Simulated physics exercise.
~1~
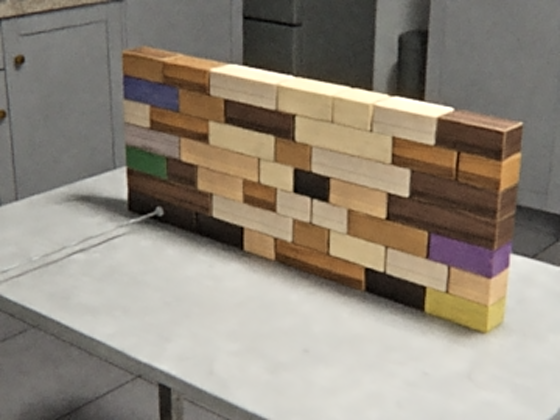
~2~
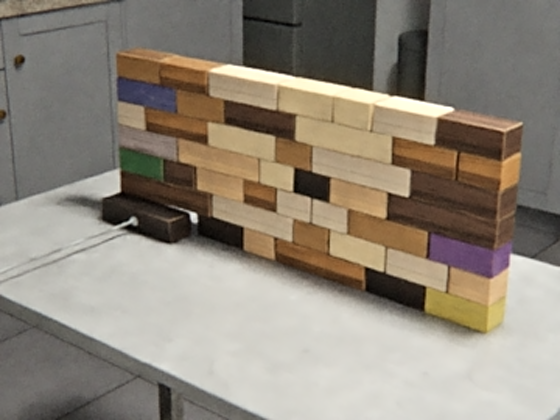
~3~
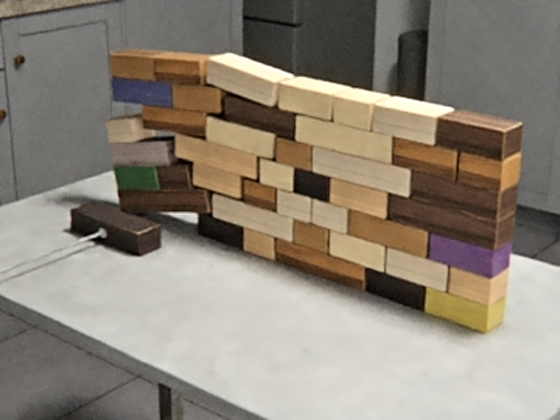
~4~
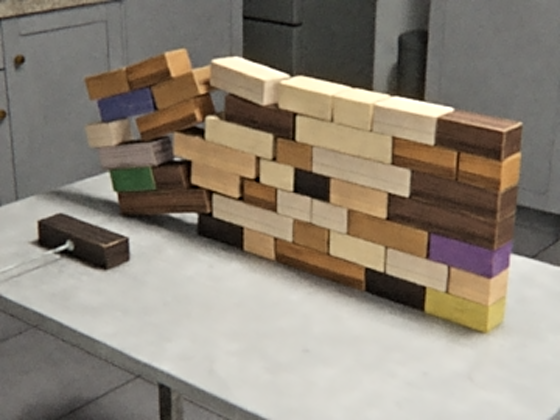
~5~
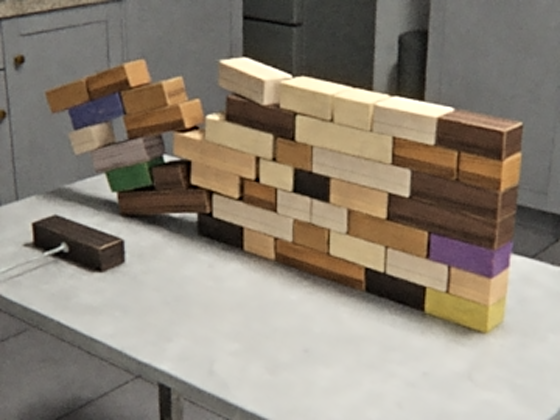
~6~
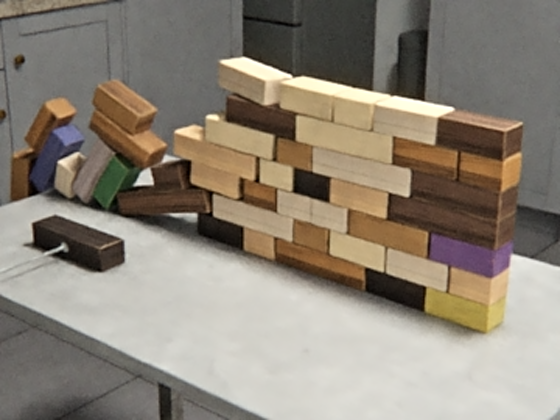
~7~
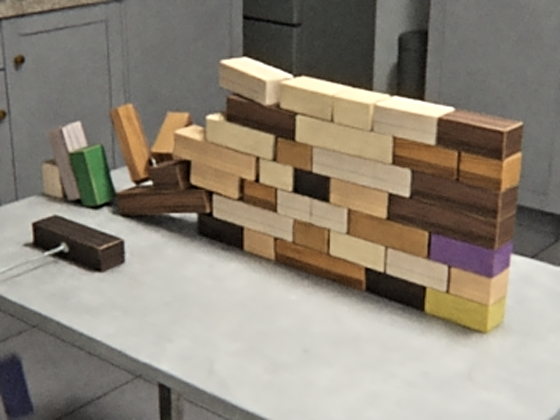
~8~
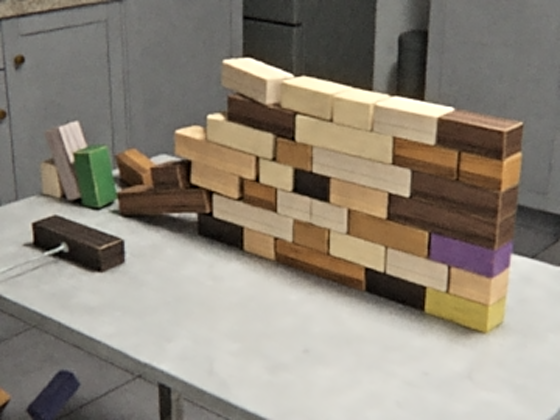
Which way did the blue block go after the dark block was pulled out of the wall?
The blue block went down, tipping over to the left with the collapsing end and dropping past the table to the floor.
On a pale table in a room with grey cabinets, a thin rod pulled a dark block leftward from a wooden wall's bottom corner. The left end sagged and toppled, the blue block dropped to the floor, and most of the wall stayed standing.
